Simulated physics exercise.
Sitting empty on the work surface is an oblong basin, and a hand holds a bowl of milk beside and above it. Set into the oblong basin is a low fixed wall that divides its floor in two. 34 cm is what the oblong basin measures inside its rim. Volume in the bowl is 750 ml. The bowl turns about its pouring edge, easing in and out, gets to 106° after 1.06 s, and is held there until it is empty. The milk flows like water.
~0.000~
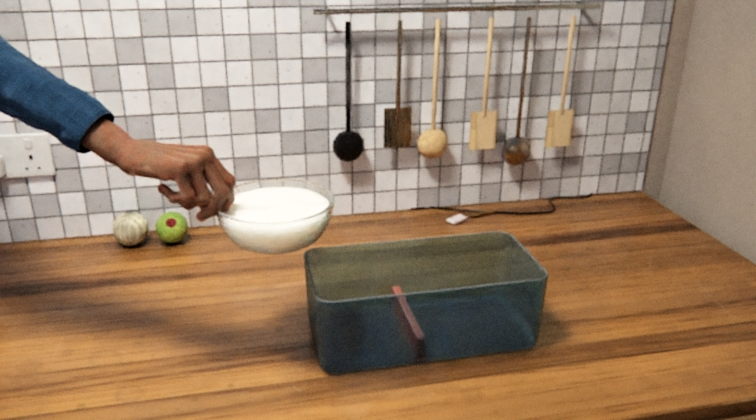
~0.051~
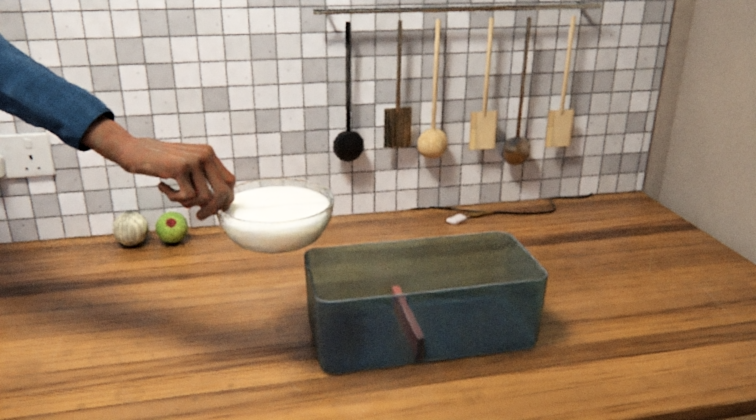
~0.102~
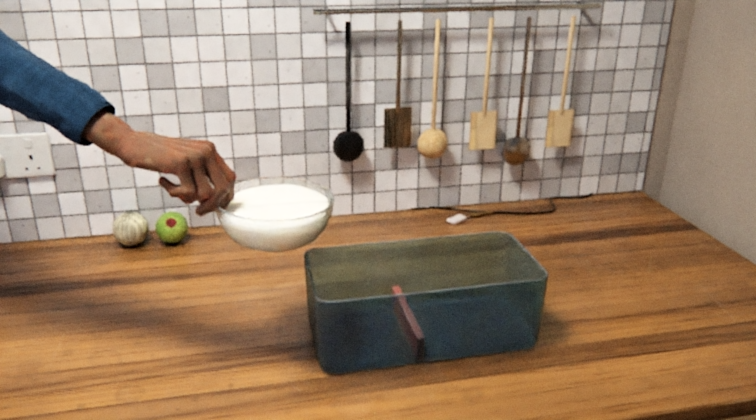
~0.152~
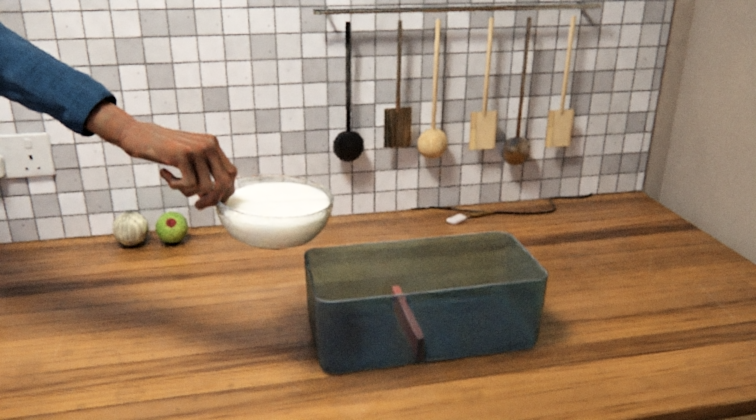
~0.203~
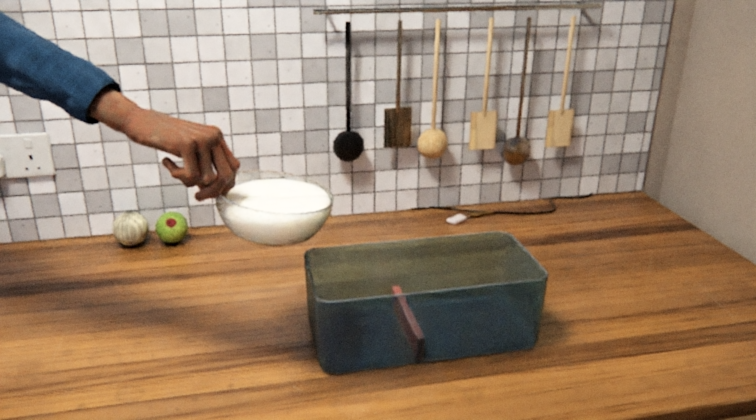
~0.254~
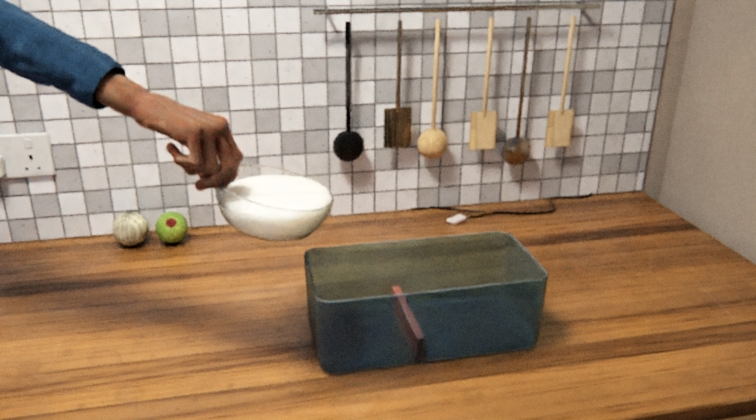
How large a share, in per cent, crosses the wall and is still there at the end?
A share of about 60 per cent.
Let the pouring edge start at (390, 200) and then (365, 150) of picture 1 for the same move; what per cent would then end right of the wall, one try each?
90 in a hundred, followed by 90 in a hundred.
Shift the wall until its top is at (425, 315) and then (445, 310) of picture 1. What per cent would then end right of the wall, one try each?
Around 30 and 10 percent, in that order.
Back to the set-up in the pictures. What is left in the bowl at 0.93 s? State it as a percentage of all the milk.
Share remaining: Approx. 0 %.
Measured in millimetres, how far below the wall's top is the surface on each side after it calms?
Near 26 mm for the left and near 24 mm for the right.
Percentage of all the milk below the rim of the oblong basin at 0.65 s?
At that time the basin holds about 18 per cent of the liquid.
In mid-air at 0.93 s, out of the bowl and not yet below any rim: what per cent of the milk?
Around 8 per cent of the liquid is in flight.
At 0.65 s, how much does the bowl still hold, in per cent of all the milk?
I reckon about 34 in a hundred is still held.
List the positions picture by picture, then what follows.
Tilt 0°; pouring edge (332, 197); surface from (218, 210) to (330, 200); the oblong basin's rim runs from (310, 276) to (528, 254); the wall's top is at (408, 311), in the first frame.
Tilt 1°; pouring edge (332, 197); surface from (218, 209) to (329, 200), in the second frame.
Tilt 2°; pouring edge (332, 197); surface from (218, 207) to (329, 199), in the third frame.
Tilt 5°; pouring edge (332, 197); surface from (218, 205) to (329, 197), in the fourth frame.
Tilt 9°; pouring edge (332, 197); surface from (218, 201) to (330, 194), in the fifth frame.
Tilt 14°; pouring edge (332, 197); surface from (219, 194) to (330, 191); 1 per cent is over the edge, in the sixth frame.
Then, 0.65 s in, the tilt is 71° and 33 per cent is still to pour, 18 is left of the wall and 1 right of it.
Then, 0.93 s in, the tilt is 102° and 0 per cent is still to pour, 33 is left of the wall and 59 right of it.
Then, 1.23 s in, the tilt is 106° and 0 per cent is still to pour, 39 is left of the wall and 60 right of it.
Then, 1.56 s in, the tilt is 106° and 0 per cent is still to pour, 39 is left of the wall and 60 right of it.
Finally, 39 per cent lies left of the wall, 60 right of it and 1 outside.
